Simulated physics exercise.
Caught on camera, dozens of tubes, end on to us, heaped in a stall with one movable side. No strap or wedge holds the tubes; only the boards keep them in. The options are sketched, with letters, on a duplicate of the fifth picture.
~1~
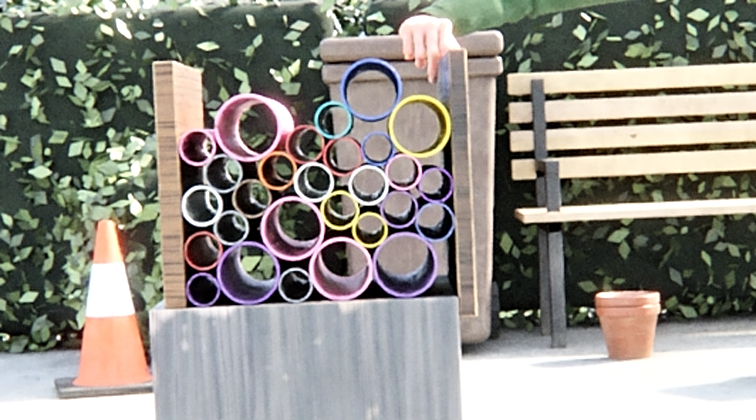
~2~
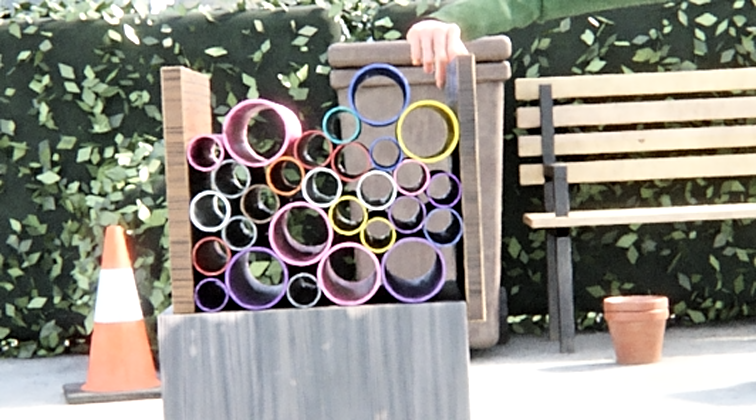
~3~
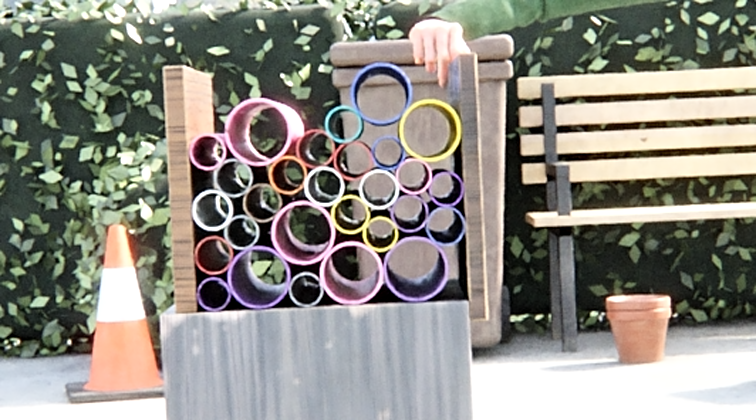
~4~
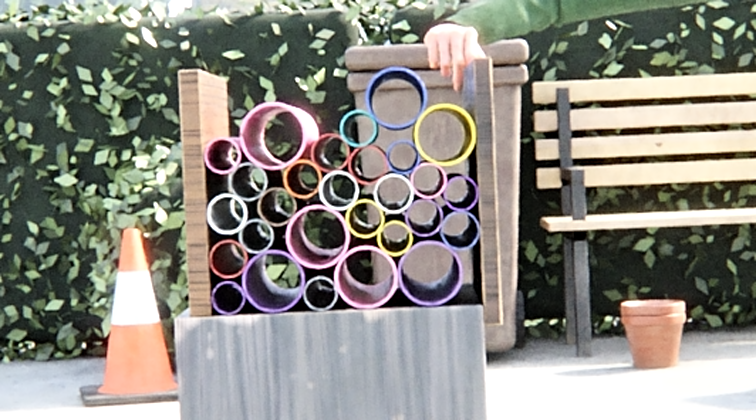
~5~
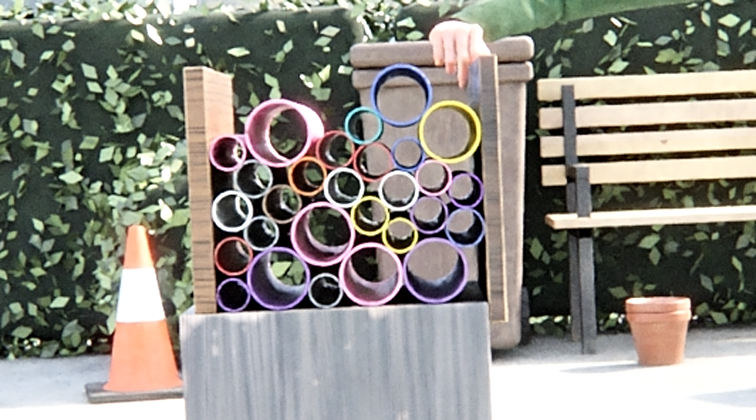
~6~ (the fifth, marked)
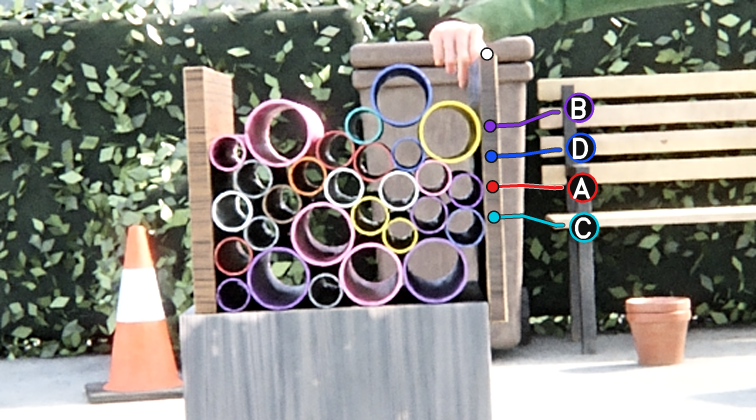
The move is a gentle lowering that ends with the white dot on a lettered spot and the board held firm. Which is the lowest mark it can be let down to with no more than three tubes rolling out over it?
The last mark within the limit is A.
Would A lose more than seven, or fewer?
It loses fewer than seven.
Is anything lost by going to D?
At D: No.
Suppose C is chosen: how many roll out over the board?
It comes to five.
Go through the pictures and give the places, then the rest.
In the first frame, a white tube (202, 206); a white tube (368, 185).
In the second frame, a pink tube (205, 152).
In the third frame, side board (465, 183); a purple tube (214, 294).
In the fourth frame, a red tube (229, 259); a white tube (227, 214).
In the fifth frame, a white tube (398, 191); a pink tube (227, 152).
On the marked copy, A at (493, 186); B at (490, 126); C at (494, 218); D at (491, 157); the white dot at (487, 54).
Following A. Soon after the start, top of the board (480, 114).
Later, top of the board (483, 184).
In the end, top of the board (484, 187), two out over the board.
As for the rest, B none out over the board; C more than three out over the board; D none out over the board.
